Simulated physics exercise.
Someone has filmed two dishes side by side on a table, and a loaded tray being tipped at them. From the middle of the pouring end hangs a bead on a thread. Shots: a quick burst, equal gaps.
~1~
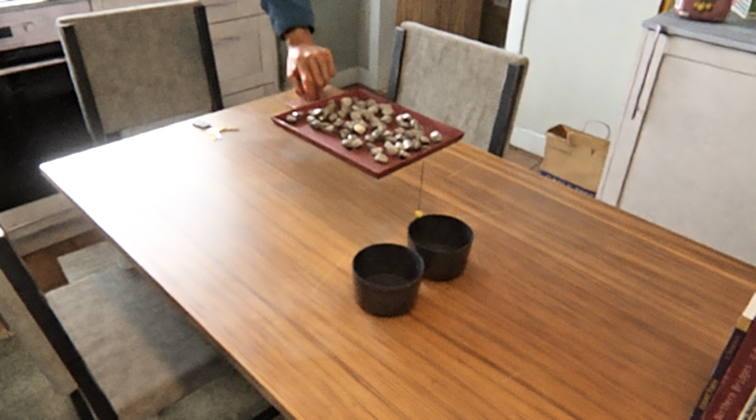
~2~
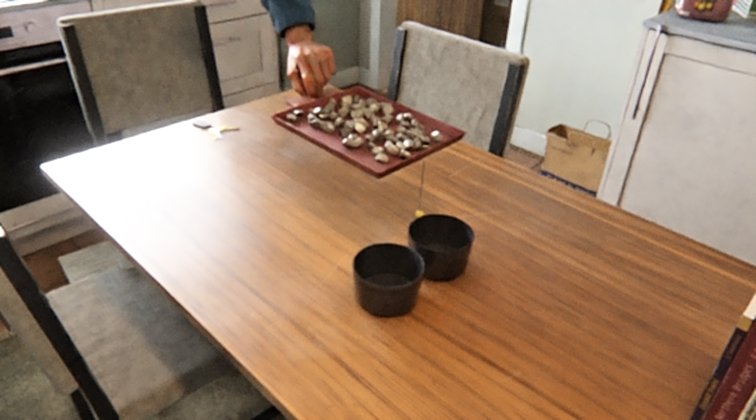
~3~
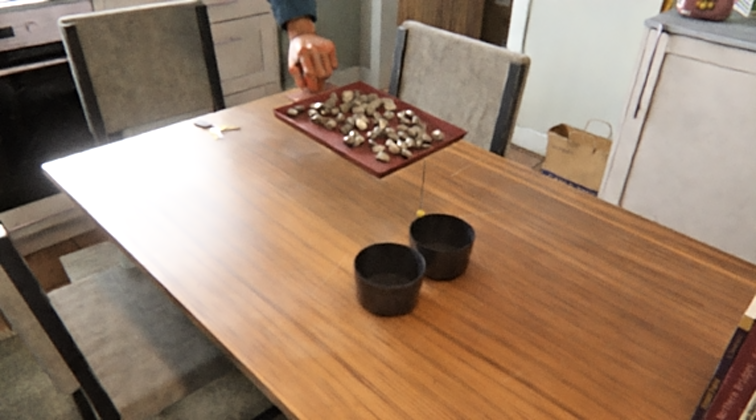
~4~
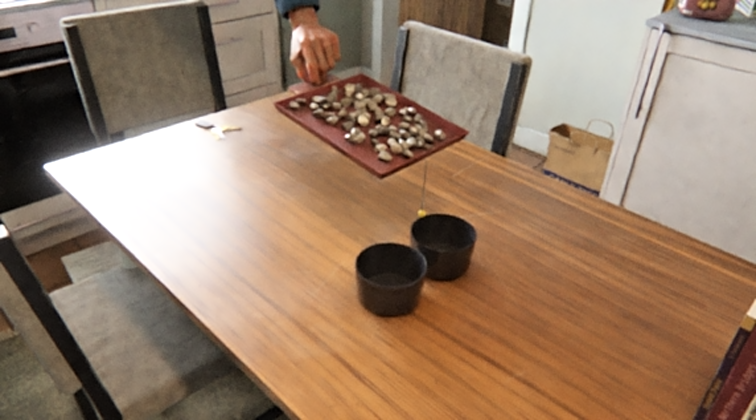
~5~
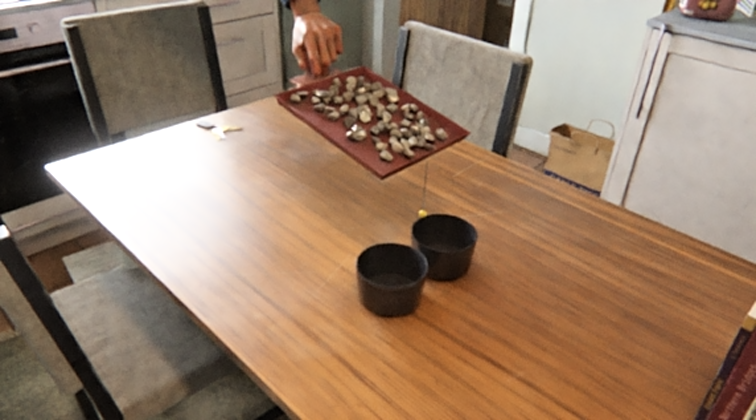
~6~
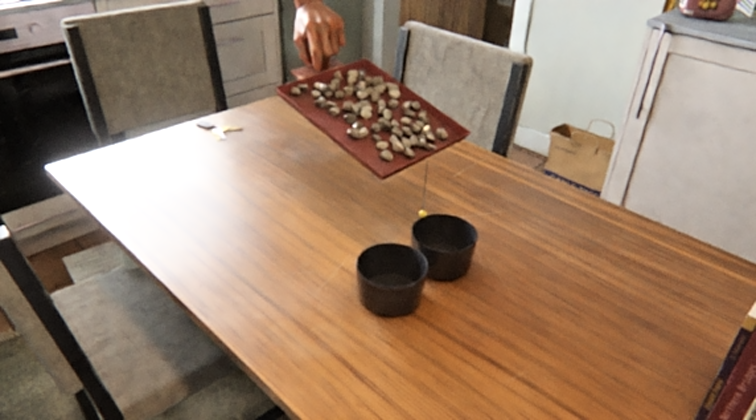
The video shows a hand holding a dark red tray of small stones above a wooden table with two black dishes and a hanging yellow bead. The hand rises slightly, gradually tilting the tray while the stones stay on it.
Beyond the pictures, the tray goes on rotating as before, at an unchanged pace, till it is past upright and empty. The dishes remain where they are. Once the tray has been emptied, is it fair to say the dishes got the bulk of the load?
Yes, they got more than half.
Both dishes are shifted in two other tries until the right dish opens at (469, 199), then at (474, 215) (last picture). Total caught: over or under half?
Held in all, by try: A smaller portion, then a larger portion.
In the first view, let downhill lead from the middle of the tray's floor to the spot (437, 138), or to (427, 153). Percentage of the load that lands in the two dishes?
The first gives 10 %, the second 60 %.
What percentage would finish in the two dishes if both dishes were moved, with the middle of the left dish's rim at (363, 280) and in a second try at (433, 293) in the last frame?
Close to 50 in a hundred, then close to 10 in a hundred.
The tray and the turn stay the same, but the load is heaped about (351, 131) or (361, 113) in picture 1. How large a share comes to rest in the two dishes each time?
Roughly 90 and 70 percent, in that order.
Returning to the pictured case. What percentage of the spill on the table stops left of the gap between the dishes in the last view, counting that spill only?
Near 10 per cent.
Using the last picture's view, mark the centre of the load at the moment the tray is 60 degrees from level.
About (424, 145).
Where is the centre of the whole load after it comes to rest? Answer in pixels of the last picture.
Around (440, 265).
Soon, tray tipped steeply; most on the tray; a stray few in the right dish; a small part in the air.
A while on, tray tipped past a quarter turn; a small part on the tray; about a quarter in the left dish; about half in the right dish; about a quarter outside both; a small part in the air.
Towards the end, tray tipped past a quarter turn; about a quarter in the left dish; about half in the right dish; about a quarter outside both.
Finally, tray tipped past a quarter turn; about a quarter in the left dish; about half in the right dish; about a quarter outside both.
